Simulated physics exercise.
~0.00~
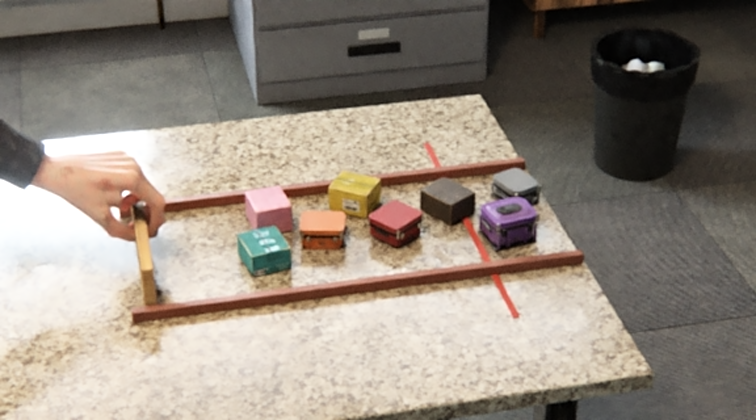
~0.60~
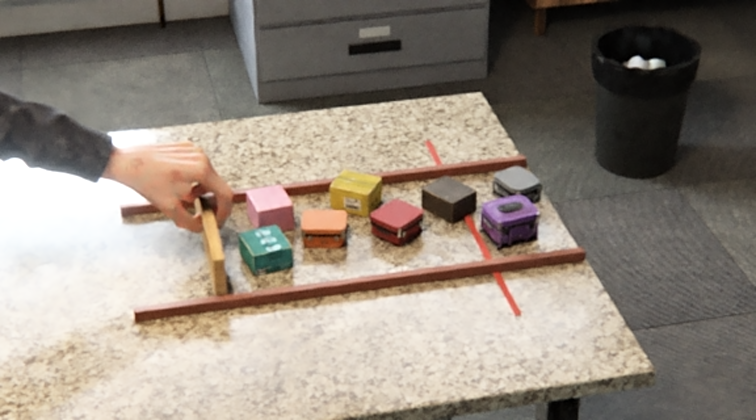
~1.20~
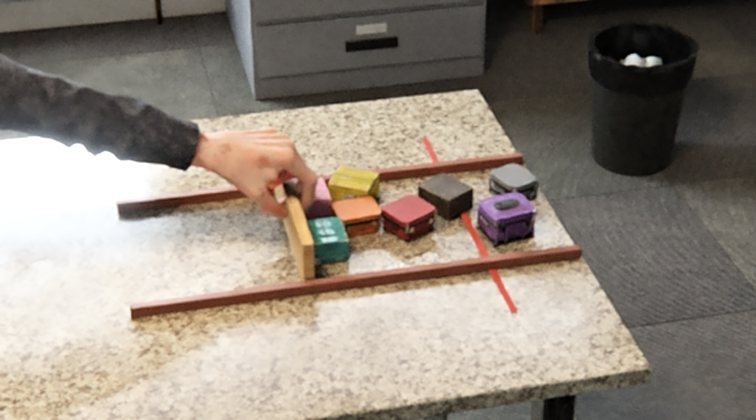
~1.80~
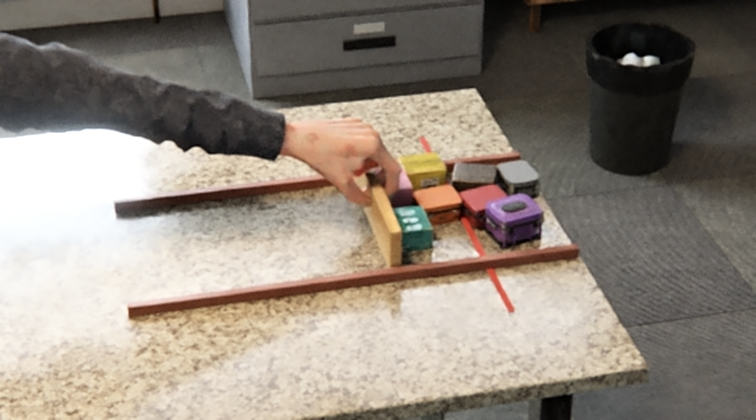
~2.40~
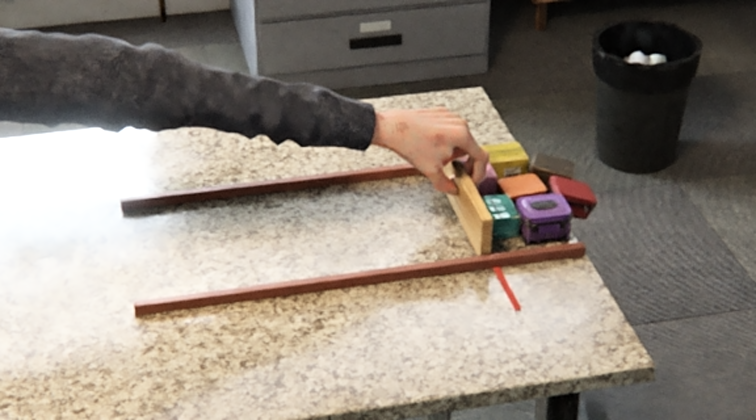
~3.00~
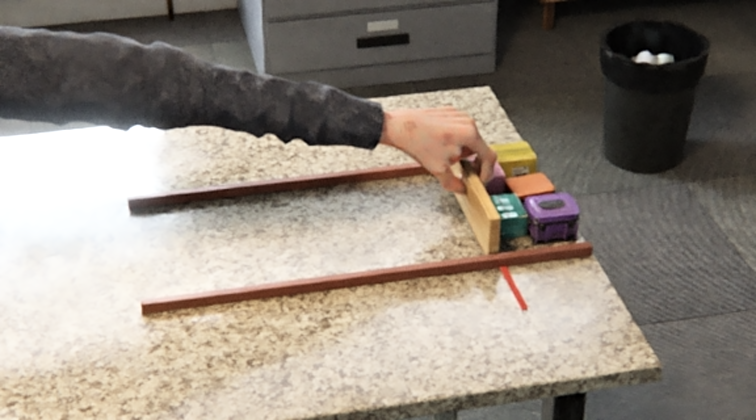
At the start, a hand holds a wooden board upright between two reddish strips on a speckled table, with small colorful cases and boxes spread out to its right. The hand slides the board rightward, at first touching nothing, then it meets the turquoise and pink boxes and pushes them into the orange and red ones. The cluster bunches together and moves across the red tape toward the table's edge. The grey case drops off first, while the black block and red case tip at the brink and then fall too. The board stops, leaving the purple, turquoise, orange and yellow pieces crowded at the edge.
